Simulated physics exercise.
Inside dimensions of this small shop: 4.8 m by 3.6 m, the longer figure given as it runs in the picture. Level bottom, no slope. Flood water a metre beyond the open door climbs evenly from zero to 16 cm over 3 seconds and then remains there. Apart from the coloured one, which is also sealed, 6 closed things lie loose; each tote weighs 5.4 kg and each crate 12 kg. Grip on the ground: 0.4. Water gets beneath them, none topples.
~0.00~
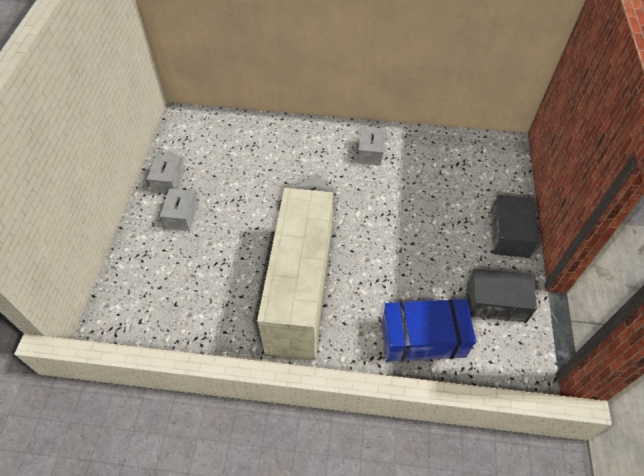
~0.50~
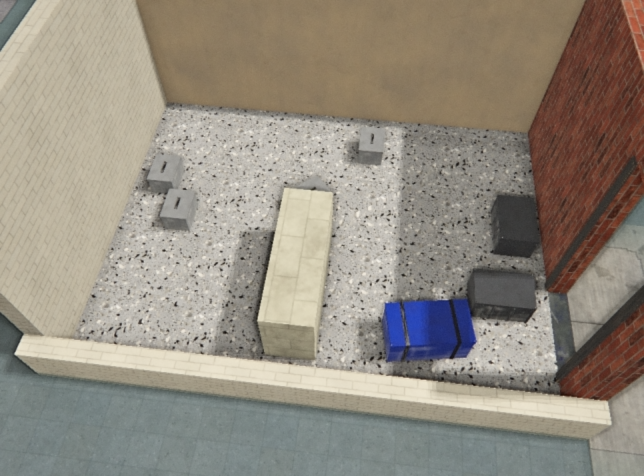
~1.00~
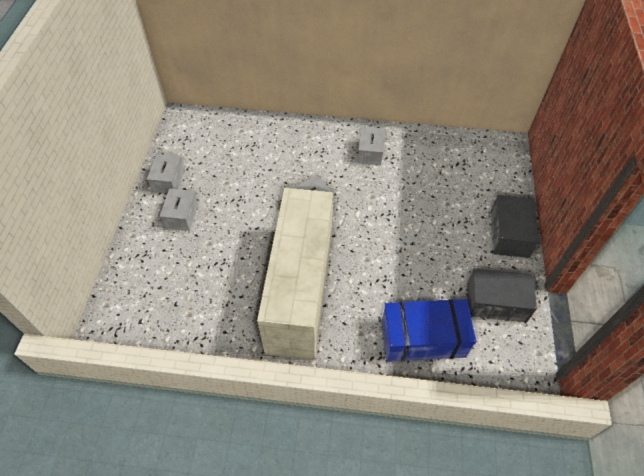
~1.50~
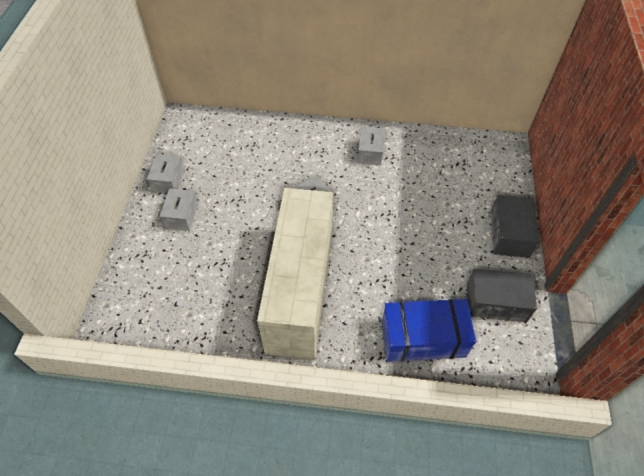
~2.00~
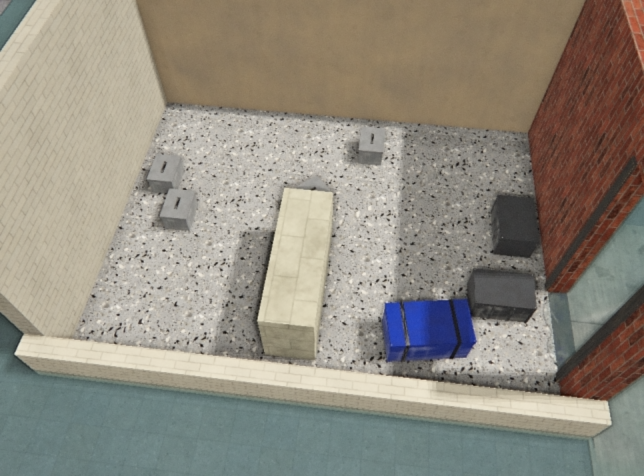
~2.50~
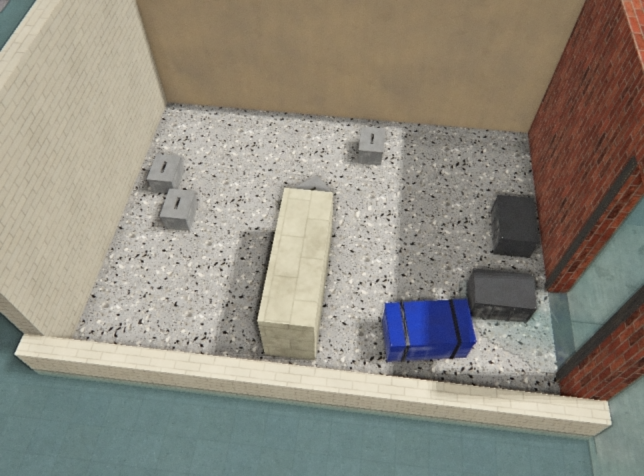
Blue trunk sitting still among grey and dark boxes in a walled room as water spreads outside and reaches the doorway.
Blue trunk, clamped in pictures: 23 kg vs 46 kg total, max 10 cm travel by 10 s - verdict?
Higher only.
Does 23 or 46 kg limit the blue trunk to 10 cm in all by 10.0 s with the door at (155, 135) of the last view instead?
I'd say the lighter one will work.
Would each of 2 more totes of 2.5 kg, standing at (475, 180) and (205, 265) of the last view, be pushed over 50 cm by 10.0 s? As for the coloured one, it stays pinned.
Taking them in order, the first is inside the line and the second is inside the line.
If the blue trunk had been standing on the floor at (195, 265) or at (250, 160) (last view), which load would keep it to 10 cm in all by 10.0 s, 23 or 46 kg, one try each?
The first time the lesser option suffices; the second time the lesser option suffices.
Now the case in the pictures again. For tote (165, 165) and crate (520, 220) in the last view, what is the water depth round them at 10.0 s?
I'd put it at 2 cm and 3 cm respectively.
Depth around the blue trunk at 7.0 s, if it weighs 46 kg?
Close to 7 cm deep.
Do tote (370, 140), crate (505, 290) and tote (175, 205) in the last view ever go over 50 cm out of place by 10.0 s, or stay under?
In order: Above the mark, above the mark, within the mark.
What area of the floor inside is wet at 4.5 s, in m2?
About 4.5 m2.
After 3.5 s the blue trunk would be 0 cm from its start with 23 kg and 0 cm from its start with 46 kg; 3 cm of water round it then.
After 4.5 s the blue trunk would be 19 cm from its start with 23 kg and 0 cm from its start with 46 kg; 5 cm of water round it then.
After 7.0 s the blue trunk would be 54 cm from its start with 23 kg and 0 cm from its start with 46 kg; 7 cm of water round it then.
After 10.0 s the blue trunk would be 97 cm from its start with 23 kg and 0 cm from its start with 46 kg; 7 cm of water round it then.
